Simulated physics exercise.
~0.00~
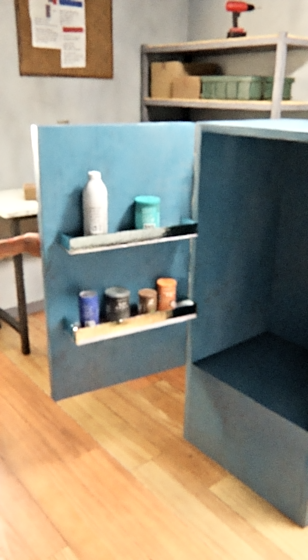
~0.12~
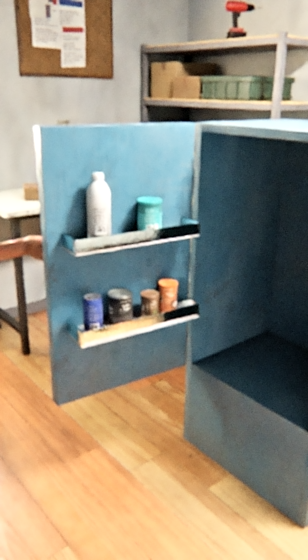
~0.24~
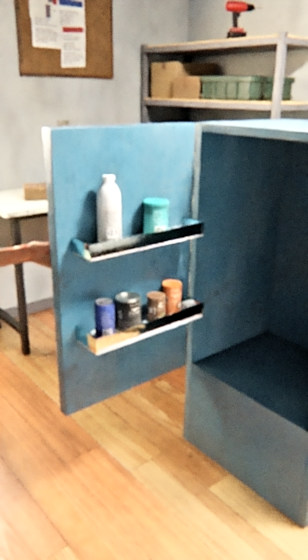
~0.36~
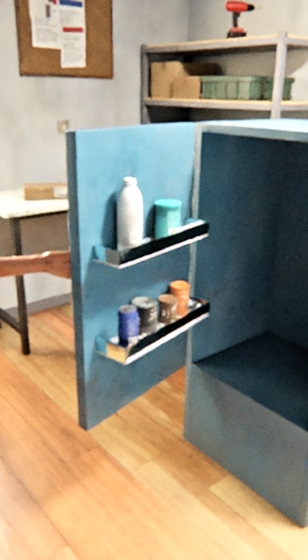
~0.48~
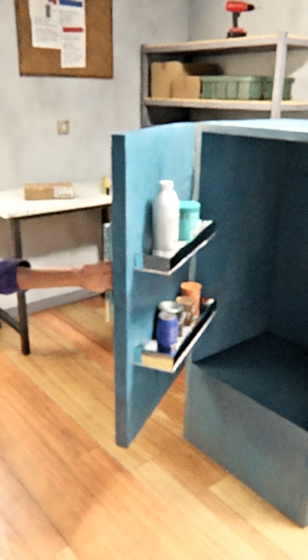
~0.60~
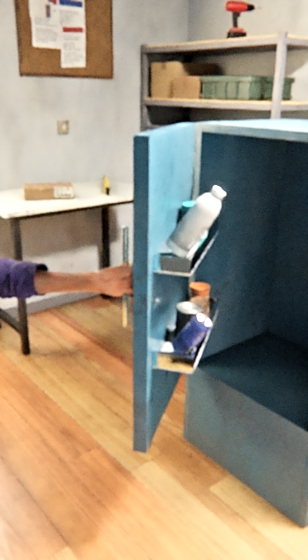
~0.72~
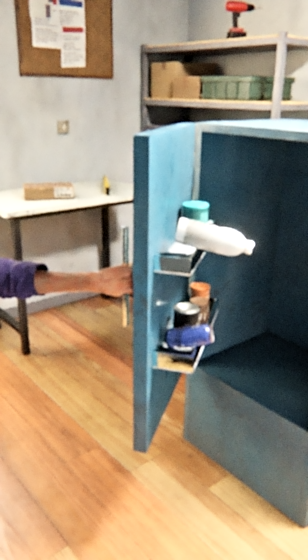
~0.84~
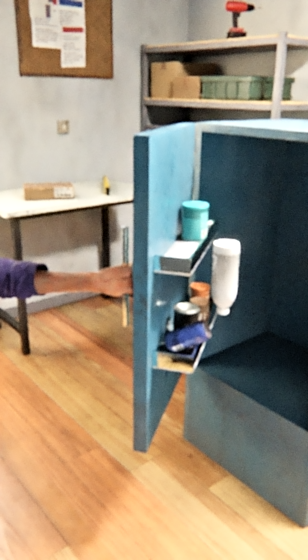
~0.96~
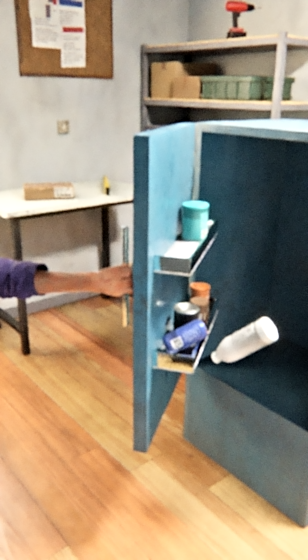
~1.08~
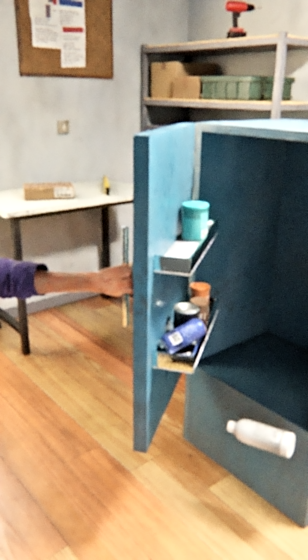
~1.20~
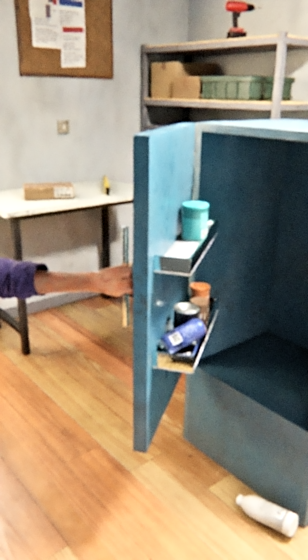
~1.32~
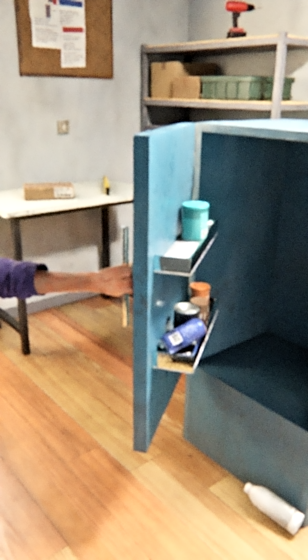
A blue locker door with bottles and tins on its two racks was swung partway shut by a hand and stopped abruptly; the white bottle toppled over the upper rail onto the wooden floor, while a blue can tipped over but stayed in the lower rack.
